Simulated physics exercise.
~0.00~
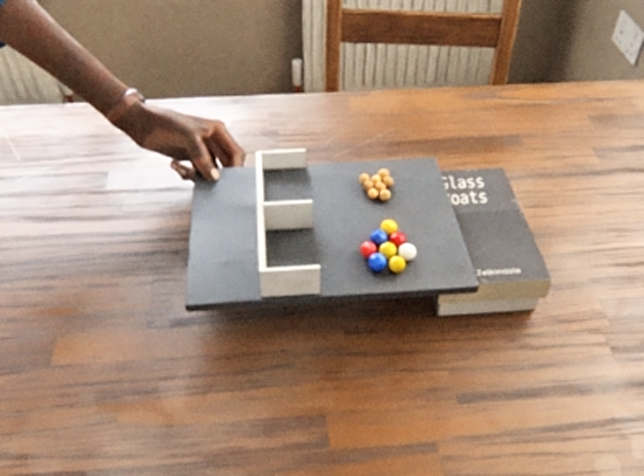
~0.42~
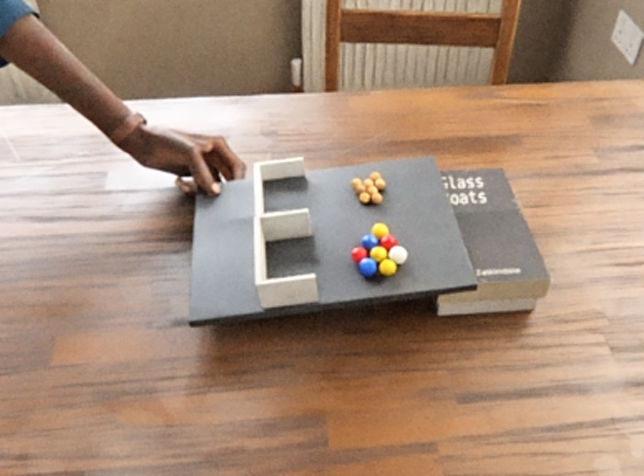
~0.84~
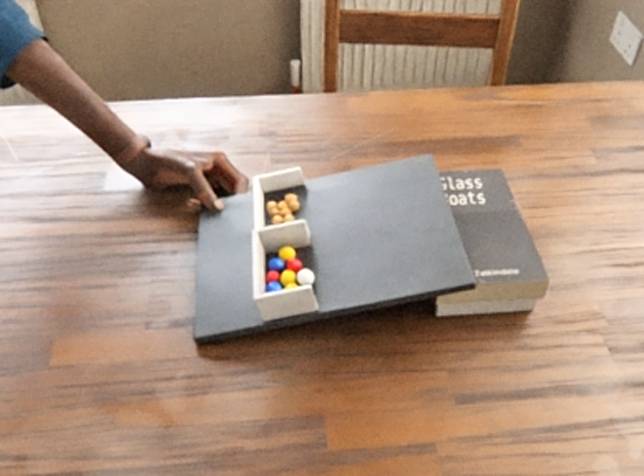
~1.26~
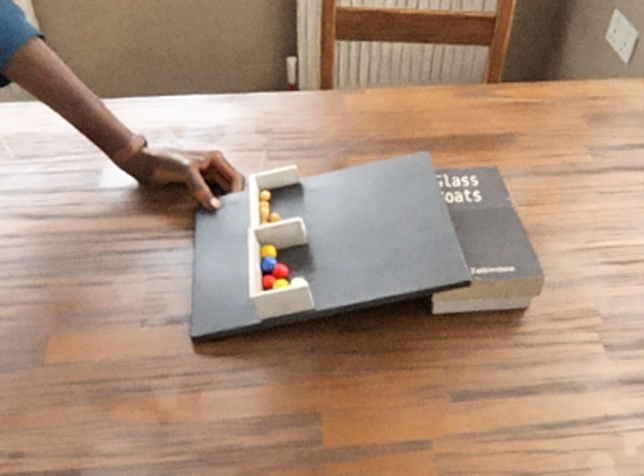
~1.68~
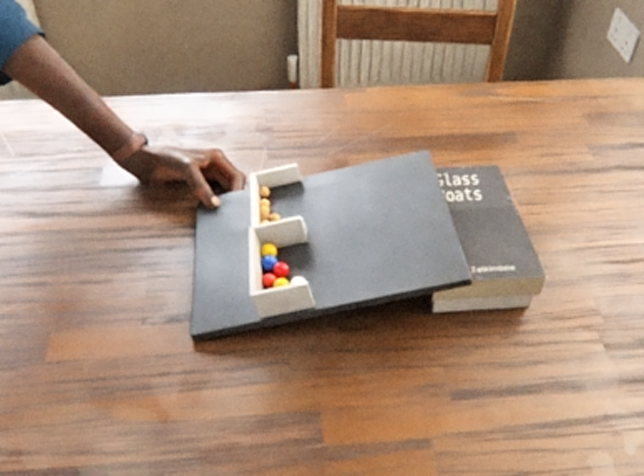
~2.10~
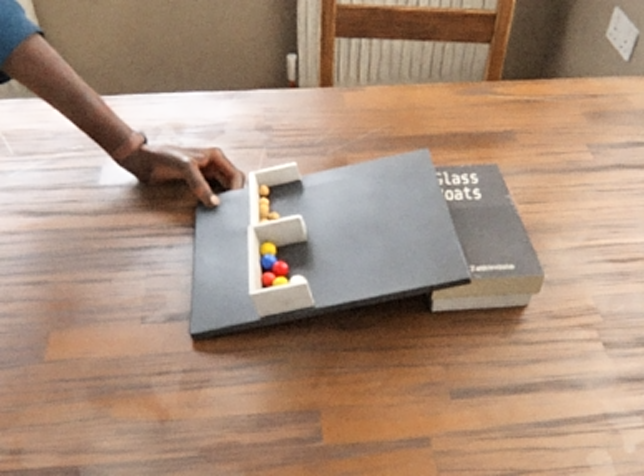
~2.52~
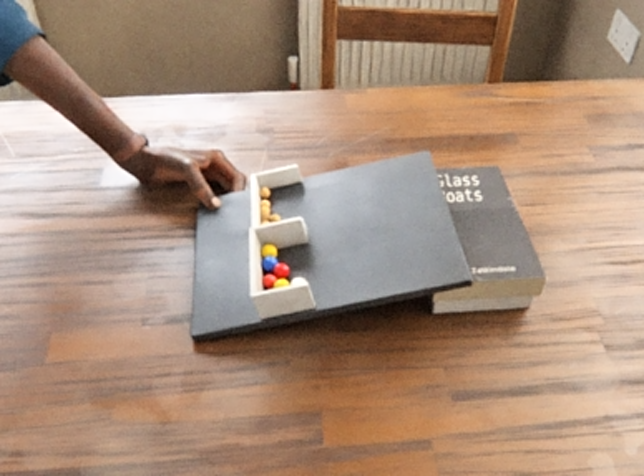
A dark board propped on a thick book tipped down toward the left as a hand held its edge, and small orange balls and larger colourful ones rolled down it, coming to rest against the pale strips.
